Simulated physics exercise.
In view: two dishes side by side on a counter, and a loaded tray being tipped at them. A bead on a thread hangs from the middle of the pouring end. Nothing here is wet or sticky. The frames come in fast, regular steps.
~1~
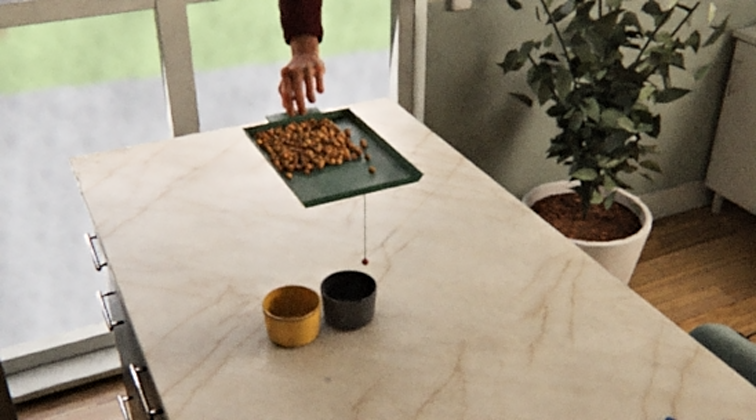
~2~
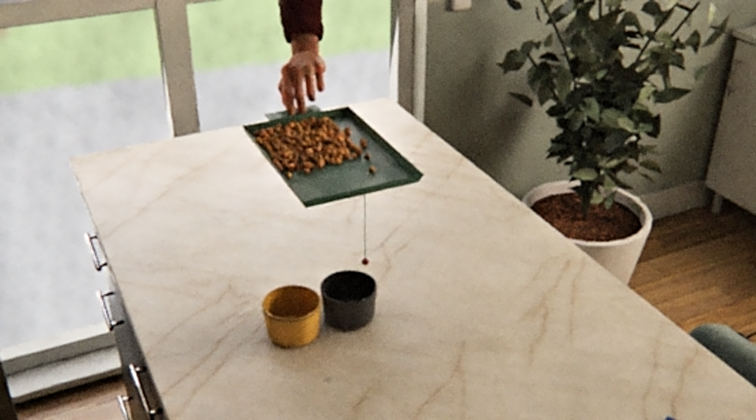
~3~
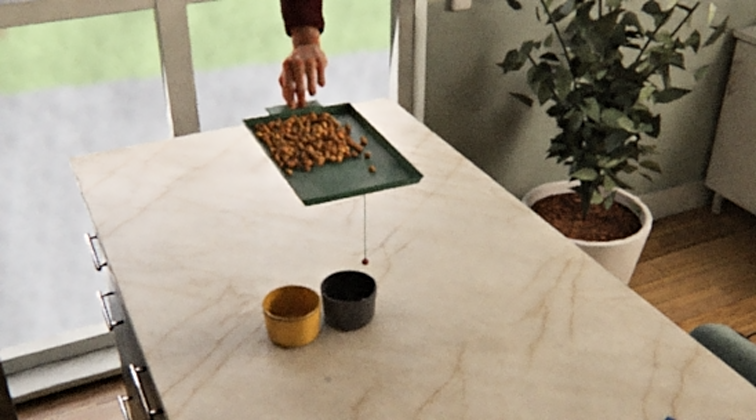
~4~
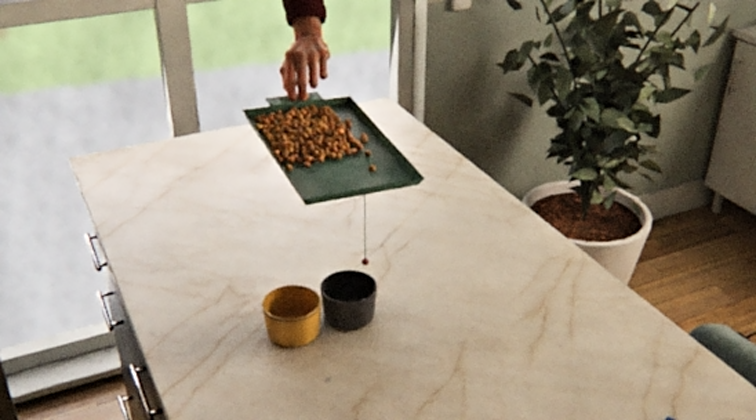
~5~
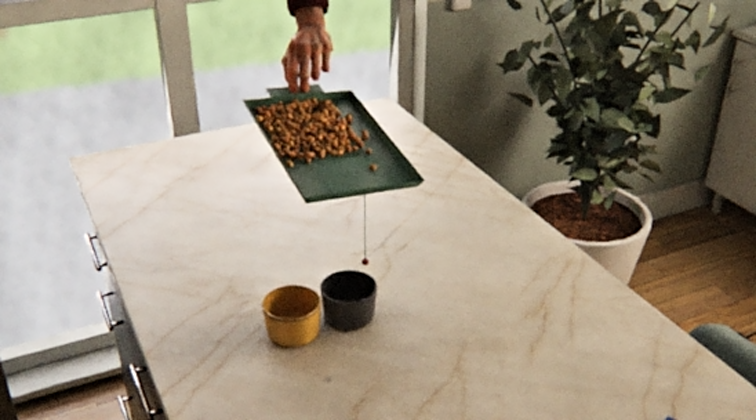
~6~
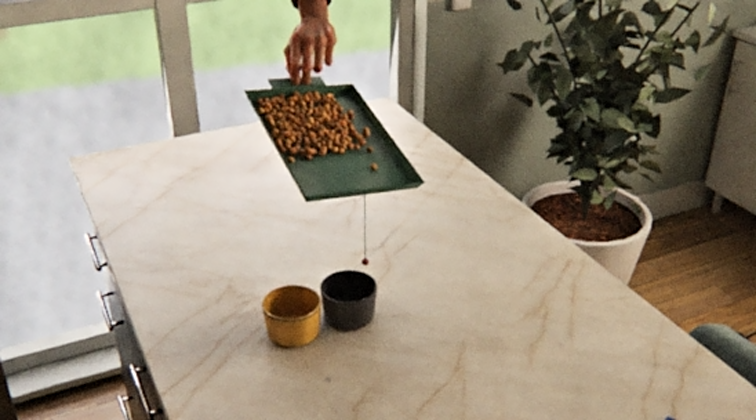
The footage shows a hand gradually raising the back of a green tray of roasted chickpeas above a marble counter, steepening its slant, while a bead hanging from its front edge and the yellow and dark dishes stay still.
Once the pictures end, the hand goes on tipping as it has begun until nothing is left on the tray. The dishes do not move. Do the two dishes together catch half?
They take less than half between them.
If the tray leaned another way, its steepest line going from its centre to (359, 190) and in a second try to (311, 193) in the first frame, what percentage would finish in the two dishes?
First some 30, then 70 per cent.
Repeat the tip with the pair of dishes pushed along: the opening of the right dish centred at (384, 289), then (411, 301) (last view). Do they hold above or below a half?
The first try: The smaller part. The second: Below a half.
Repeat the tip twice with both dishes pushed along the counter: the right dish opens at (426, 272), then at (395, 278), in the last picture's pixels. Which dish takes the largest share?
The first try: The dish on the right. The second: The right-hand dish.
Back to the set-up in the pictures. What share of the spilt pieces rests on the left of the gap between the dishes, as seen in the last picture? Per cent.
Roughly 0 in a hundred.
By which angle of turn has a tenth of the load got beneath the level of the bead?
Near 55 degrees.
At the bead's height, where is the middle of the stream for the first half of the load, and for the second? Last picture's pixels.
At about (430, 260), then at (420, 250).
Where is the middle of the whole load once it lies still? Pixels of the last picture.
Around (437, 296).
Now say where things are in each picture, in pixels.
The first frame shows corners of the pouring end at (305, 199) and (419, 173), level; middle of the load at (308, 142), roasted chickpeas; left dish at (303, 330); right dish at (360, 313); bead on its thread at (365, 262).
The second frame shows corners of the pouring end at (305, 199) and (419, 174), level; middle of the load at (308, 141).
The third frame shows corners of the pouring end at (306, 198) and (419, 175), tipped barely, lowest at the right corner; middle of the load at (308, 137).
The fourth frame shows corners of the pouring end at (306, 197) and (419, 177), tipped a little, lowest at the right corner; middle of the load at (308, 131).
The fifth frame shows corners of the pouring end at (307, 195) and (420, 178), tipped a little, lowest at the right corner; middle of the load at (309, 126).
The sixth frame shows corners of the pouring end at (308, 194) and (420, 180), tipped a little, lowest at the right corner; middle of the load at (310, 121); left dish at (303, 330); right dish at (360, 313).
Soon, tray tipped steeply; about half on the tray; about a quarter outside both; about a quarter in the air.
A while on, tray tipped right over; a stray few on the tray; nearly all outside both; a small part in the air.
Towards the end, tray tipped past a quarter turn; all outside both.
Finally, tray tipped past a quarter turn; none in the left dish; none in the right dish; all outside both.
